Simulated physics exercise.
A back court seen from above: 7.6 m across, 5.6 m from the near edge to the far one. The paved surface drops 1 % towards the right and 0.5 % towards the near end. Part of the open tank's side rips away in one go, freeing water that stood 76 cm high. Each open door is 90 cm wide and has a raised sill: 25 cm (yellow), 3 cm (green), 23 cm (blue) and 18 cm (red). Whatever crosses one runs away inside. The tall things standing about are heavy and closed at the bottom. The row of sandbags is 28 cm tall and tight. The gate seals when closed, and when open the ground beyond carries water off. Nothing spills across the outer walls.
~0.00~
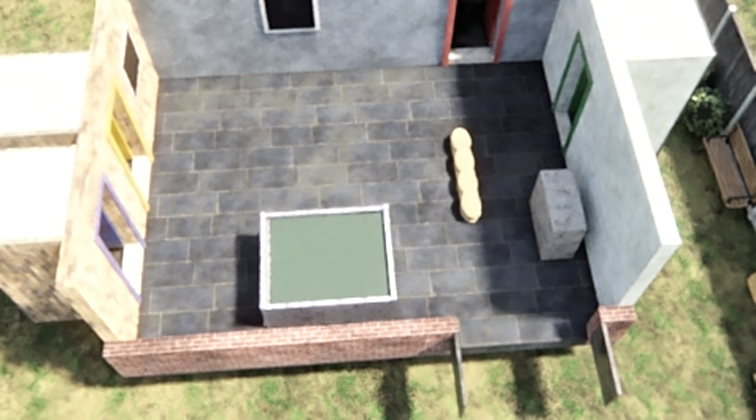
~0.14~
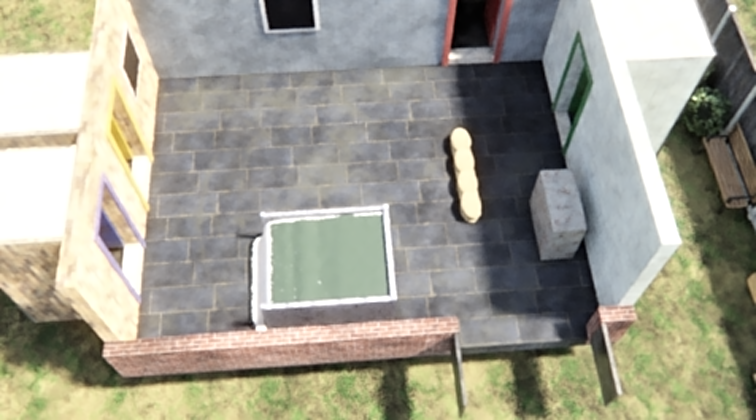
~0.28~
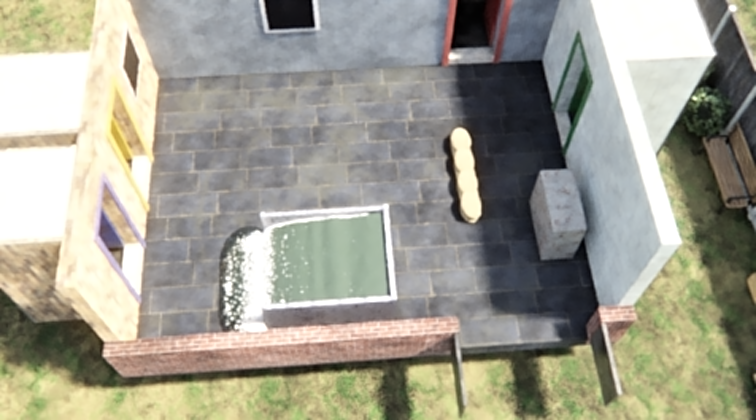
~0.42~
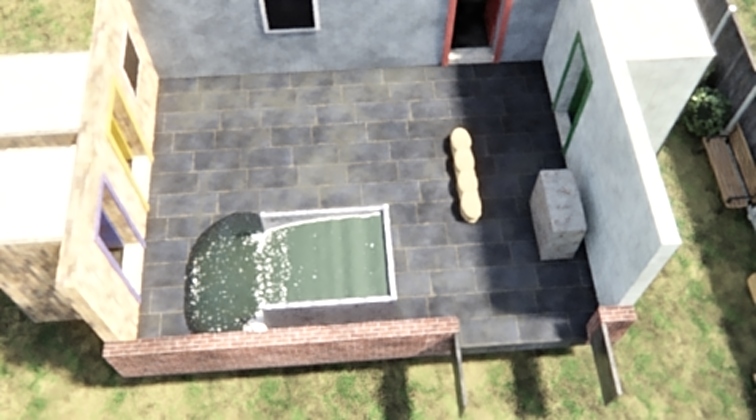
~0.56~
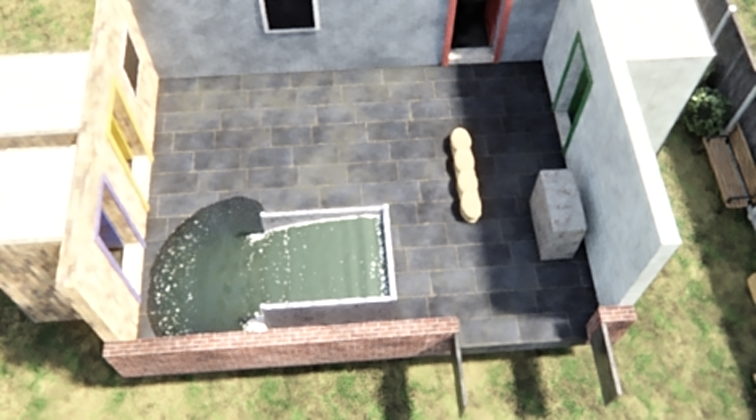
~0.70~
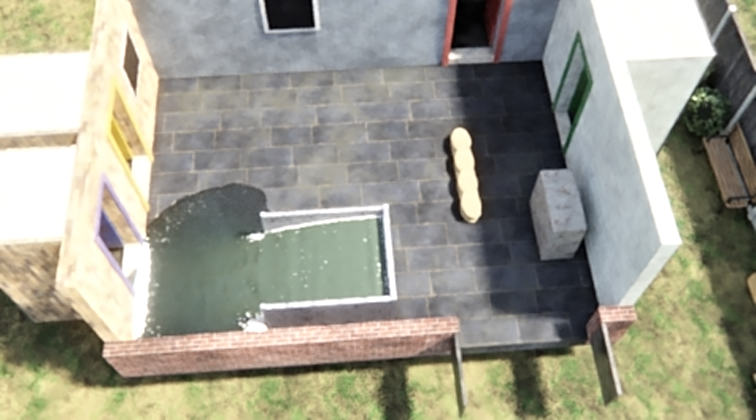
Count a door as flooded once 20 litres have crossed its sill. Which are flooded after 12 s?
The water let in: At the yellow door it keeps below the limit; at the green door it exceeds the limit; at the blue door it goes over the limit; at the red door it stays under the limit.
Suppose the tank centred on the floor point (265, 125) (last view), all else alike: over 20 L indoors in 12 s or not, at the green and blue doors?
Against that limit: Green past it, blue not over.
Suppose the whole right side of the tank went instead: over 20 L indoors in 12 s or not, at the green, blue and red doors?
Against that limit: Green over, blue below, red under.
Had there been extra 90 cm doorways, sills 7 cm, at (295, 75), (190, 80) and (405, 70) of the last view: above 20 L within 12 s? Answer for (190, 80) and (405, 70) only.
In that order: Past it, not over.
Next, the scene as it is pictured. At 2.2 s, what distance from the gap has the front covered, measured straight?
Roughly 5.0 m.
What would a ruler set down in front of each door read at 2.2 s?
Depths in cm: Yellow 19, green 0, blue 37, red 0.
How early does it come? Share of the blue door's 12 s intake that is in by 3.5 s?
Some 100 per cent by then.
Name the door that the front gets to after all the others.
Last comes the green one.
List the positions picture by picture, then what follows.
Still water, 76 cm deep, in the open tank at (327, 257), in the first picture.
The front is at a hidden place, 0.9 m from the gap at (269, 273); 0.4 m2 of floor is under water; 76 cm left at the back of the open tank, in the second picture.
Water pours out at (269, 275) and has run 1.1 m, to a hidden place; typically 12 cm deep outside, 76 cm at the open tank's back, in the third picture.
The front is at a hidden place, 1.5 m from the gap at (270, 276); 2.7 m2 of floor is under water; 75 cm left at the back of the open tank, in the fourth picture.
Water pours out at (270, 276) and has run 2.0 m, to (153, 315); typically 9 cm deep outside, 67 cm at the open tank's back, in the fifth picture.
The front is at a hidden place, 2.4 m from the gap at (270, 277); 5.5 m2 of floor is under water; 65 cm left at the back of the open tank, in the sixth picture.
After 1.4 s water covers 20 % of the floor and is deepest (51 cm) near (135, 355); yellow door 15 cm at the sill, 0 L in, green door not reached, blue door 42 cm at the sill, 49 L in, red door not reached.
After 2.2 s water covers 25 % of the floor and is deepest (38 cm) near (158, 353); yellow door 19 cm at the sill, 0 L in, green door not reached, blue door 37 cm at the sill, 126 L in, red door not reached.
After 3.5 s water covers 35 % of the floor and is deepest (28 cm) near (158, 86); yellow door 13 cm at the sill, 0 L in, green door not reached, blue door 18 cm at the sill, 159 L in, red door not reached.
After 7.0 s water covers 75 % of the floor and is deepest (16 cm) near (537, 82); yellow door 5 cm at the sill, 0 L in, green door 12 cm at the sill, 20 L in, blue door 6 cm at the sill, 160 L in, red door 4 cm at the sill, 0 L in.
After 12.0 s water covers 95 % of the floor and is deepest (11 cm) near (552, 193); yellow door 4 cm at the sill, 0 L in, green door 8 cm at the sill, 140 L in, blue door 5 cm at the sill, 160 L in, red door 7 cm at the sill, 0 L in.
